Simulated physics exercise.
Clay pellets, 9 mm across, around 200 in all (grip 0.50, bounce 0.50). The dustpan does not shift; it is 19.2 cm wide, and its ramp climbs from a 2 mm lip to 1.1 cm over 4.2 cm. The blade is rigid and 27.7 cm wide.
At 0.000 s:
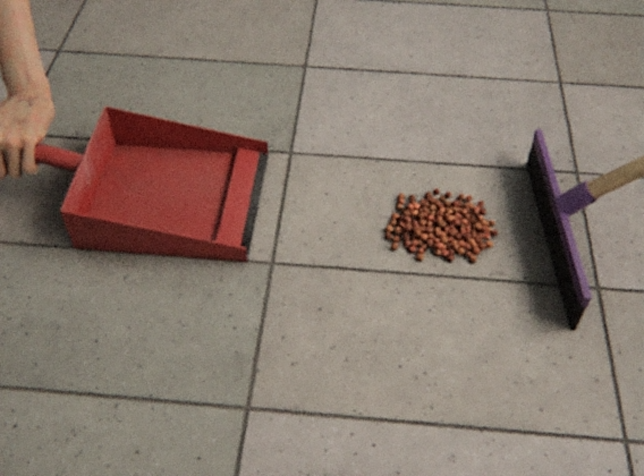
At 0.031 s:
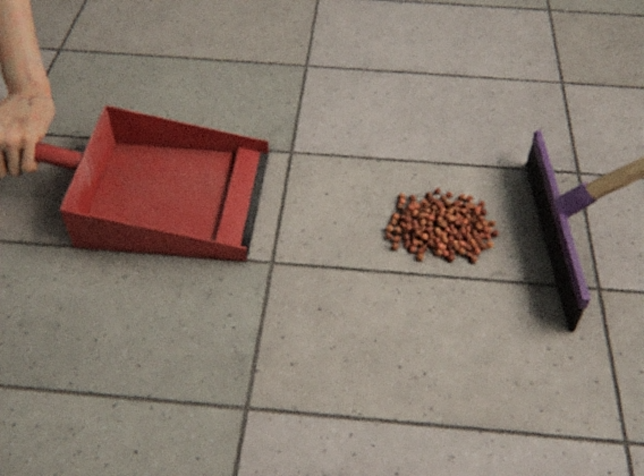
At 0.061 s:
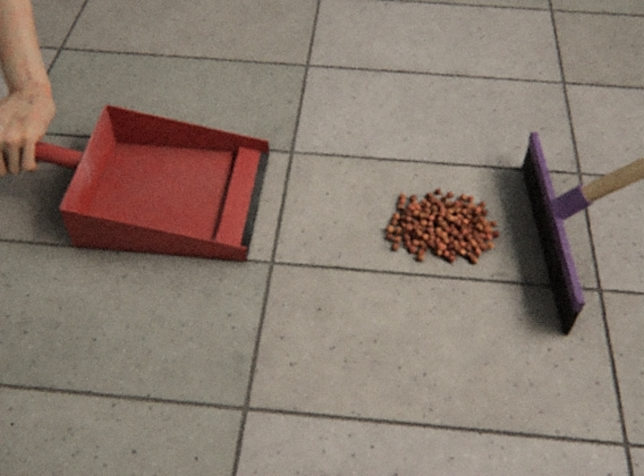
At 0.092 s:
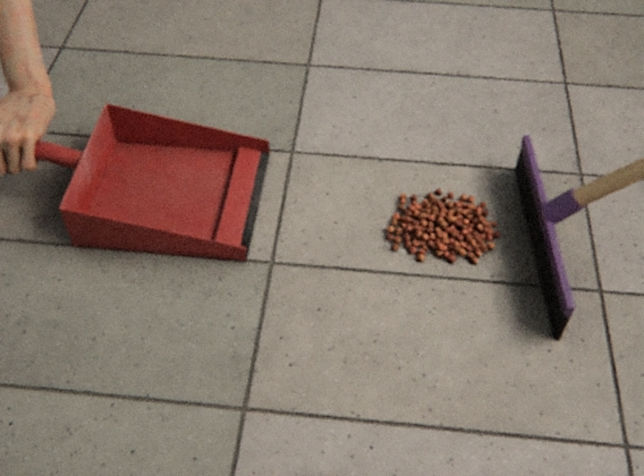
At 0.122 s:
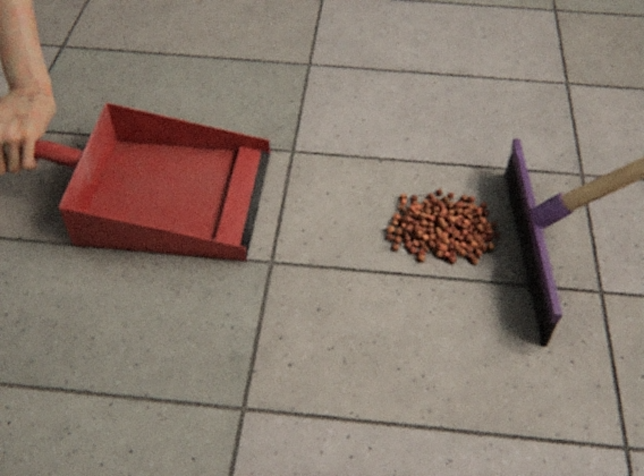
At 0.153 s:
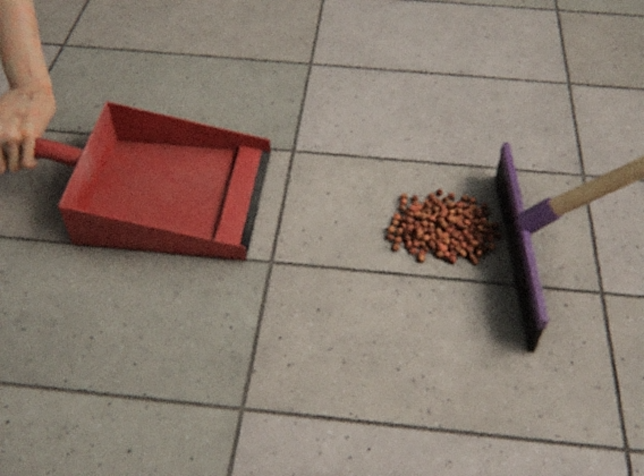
A purple blade on a wooden handle slides left toward reddish-brown pellets on gray tiles.
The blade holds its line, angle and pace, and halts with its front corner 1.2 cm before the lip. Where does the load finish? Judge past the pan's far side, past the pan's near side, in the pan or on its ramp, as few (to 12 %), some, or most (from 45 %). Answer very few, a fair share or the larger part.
Far side very few, near side the larger part, pan very few.
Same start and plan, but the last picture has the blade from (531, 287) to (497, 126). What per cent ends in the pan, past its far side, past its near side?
Pan 20, far 10, near 10.
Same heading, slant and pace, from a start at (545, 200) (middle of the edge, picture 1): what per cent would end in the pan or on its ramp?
About 20 per cent.
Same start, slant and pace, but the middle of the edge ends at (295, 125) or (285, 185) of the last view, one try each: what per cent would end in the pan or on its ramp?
About 5 and 35 per cent.
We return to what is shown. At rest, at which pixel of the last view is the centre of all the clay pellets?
At about (242, 268).
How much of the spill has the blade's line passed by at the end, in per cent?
Roughly 35 per cent.
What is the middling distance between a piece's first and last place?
Roughly 28 cm.
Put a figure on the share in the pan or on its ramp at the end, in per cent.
Roughly 5 per cent.
After 0.45 s, middle of the blade 18 cm from the lip; 0 % over the lip, far side 0 %, near side 20 %.
After 0.64 s, middle of the blade 8 cm from the lip; 0 % over the lip, far side 0 %, near side 45 %.
After 0.95 s, middle of the blade 3 cm from the lip; 5 % over the lip, far side 0 %, near side 55 %.
At rest (1.3 s), far side 0 %, near side 55 %, pan 5 %, in front of the lip or behind the blade 40 %.
